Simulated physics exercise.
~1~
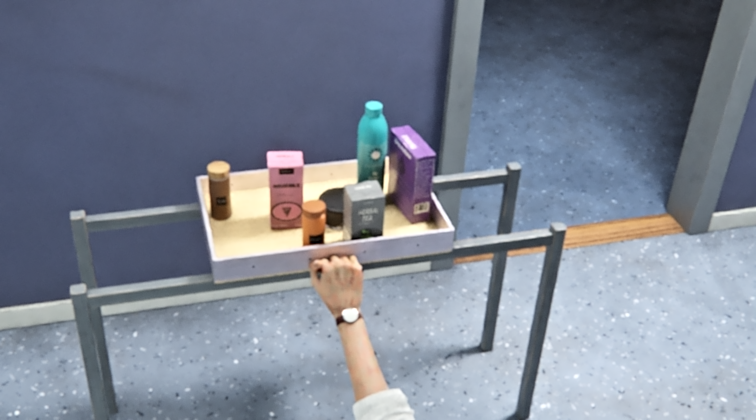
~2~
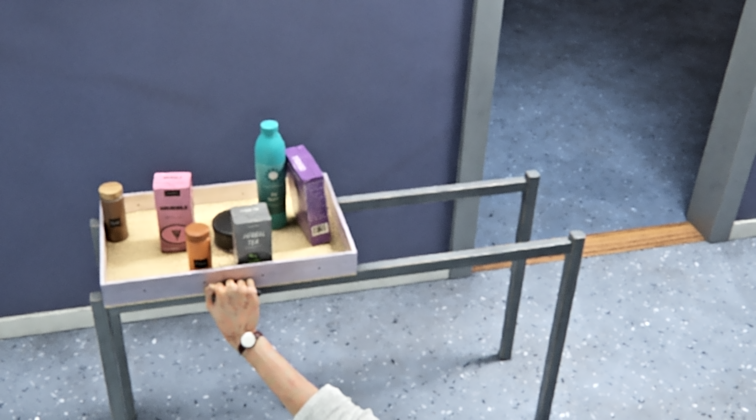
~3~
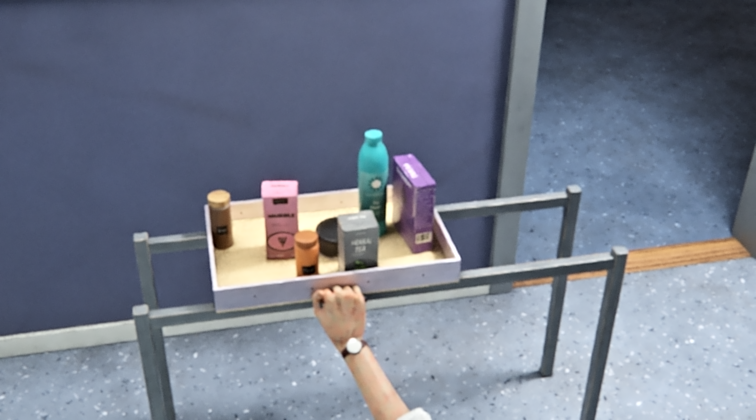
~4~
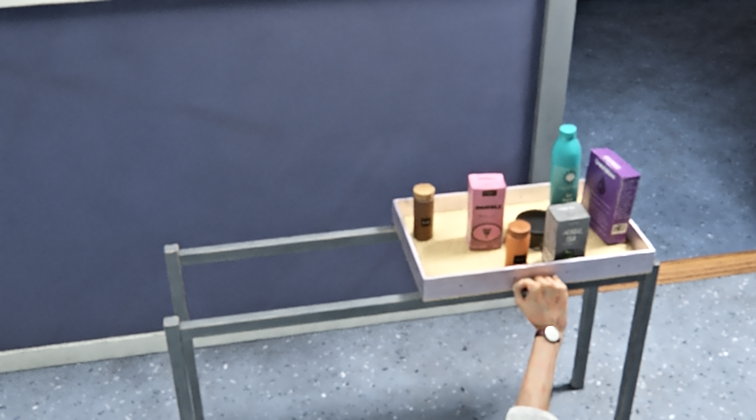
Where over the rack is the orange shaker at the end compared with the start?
At the start the orange shaker is near the middle of the rack. By the end it has ridden with the tray to the right and stands towards the rack's right end.
